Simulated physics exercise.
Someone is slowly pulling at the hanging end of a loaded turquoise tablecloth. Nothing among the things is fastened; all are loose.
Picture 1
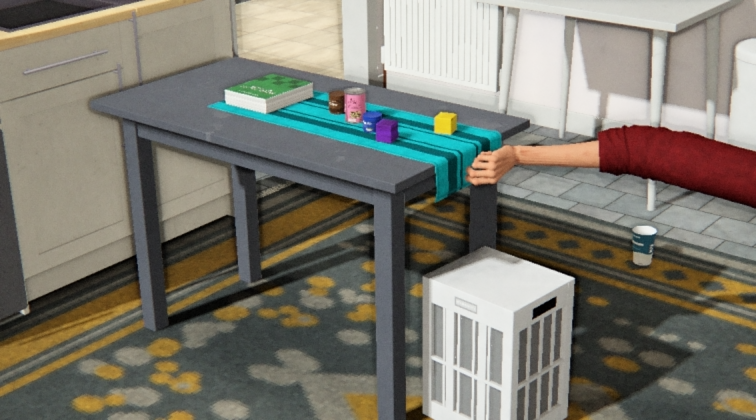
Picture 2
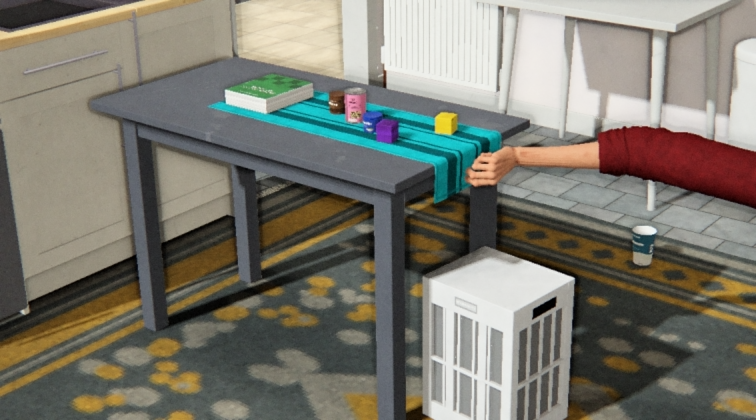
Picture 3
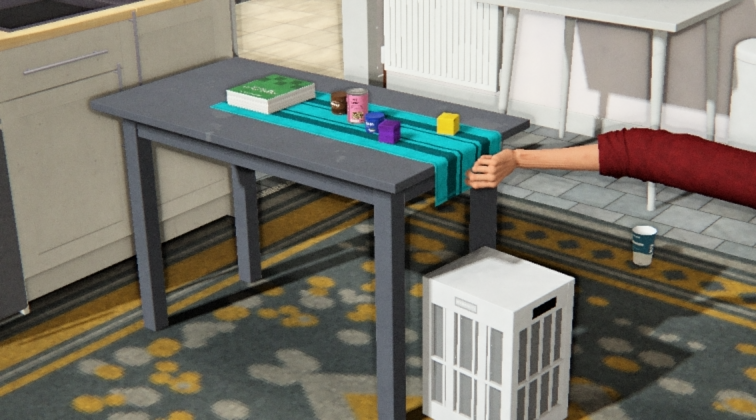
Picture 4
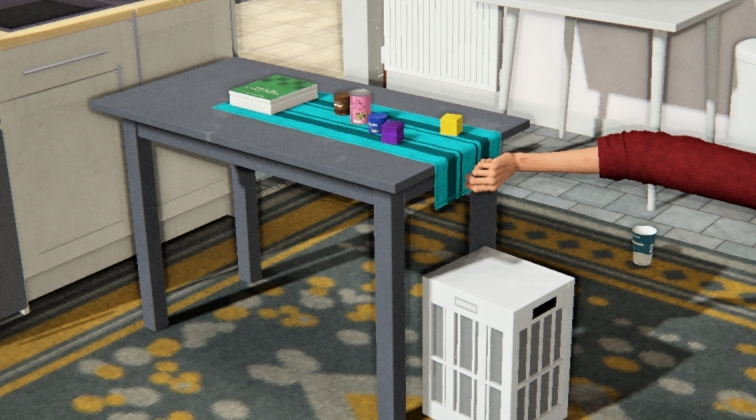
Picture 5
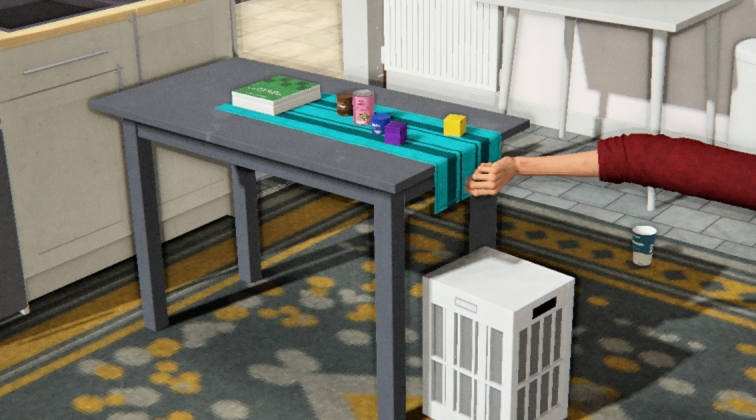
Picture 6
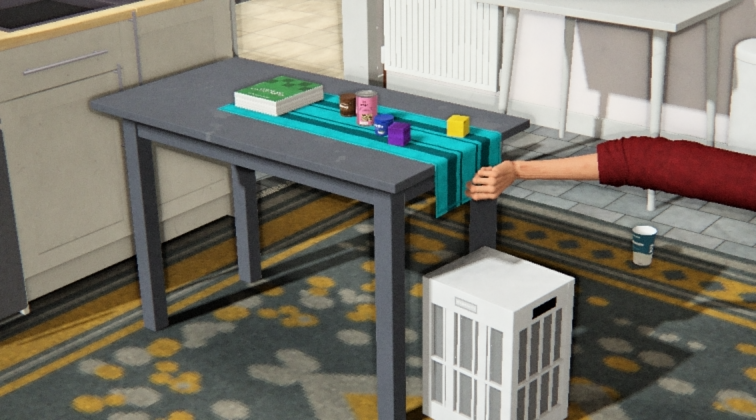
Hand in a red sleeve slowly pulling a turquoise cloth over a table edge, the book, pots, can and cubes shifting slightly right.
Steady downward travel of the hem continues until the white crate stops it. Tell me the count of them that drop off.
You will see two of them fall.
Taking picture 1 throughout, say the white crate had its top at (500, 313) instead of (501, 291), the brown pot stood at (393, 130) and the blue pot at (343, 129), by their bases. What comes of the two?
The brown pot drops off; the blue pot does not fall.
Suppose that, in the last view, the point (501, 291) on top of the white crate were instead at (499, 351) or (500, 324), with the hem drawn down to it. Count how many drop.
Then 4 and 3.
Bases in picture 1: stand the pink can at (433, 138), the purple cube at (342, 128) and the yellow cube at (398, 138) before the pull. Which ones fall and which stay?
Here's what happens: The pink can leaves its perch, the purple cube remains aboard, the yellow cube leaves its perch.
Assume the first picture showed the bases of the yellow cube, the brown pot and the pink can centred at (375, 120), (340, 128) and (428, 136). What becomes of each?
Result - yellow cube retained; brown pot retained; pink can lost.
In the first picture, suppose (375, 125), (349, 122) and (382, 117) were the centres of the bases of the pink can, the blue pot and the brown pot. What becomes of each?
Looking at each one, the pink can remains in position, the blue pot remains in position and the brown pot remains in position.
A little later, hem near (469, 227); all still up.
Next, hem on the crate; yellow cube and purple cube gone.
When it is over, hem on the crate; yellow cube and purple cube gone. It carries off two.
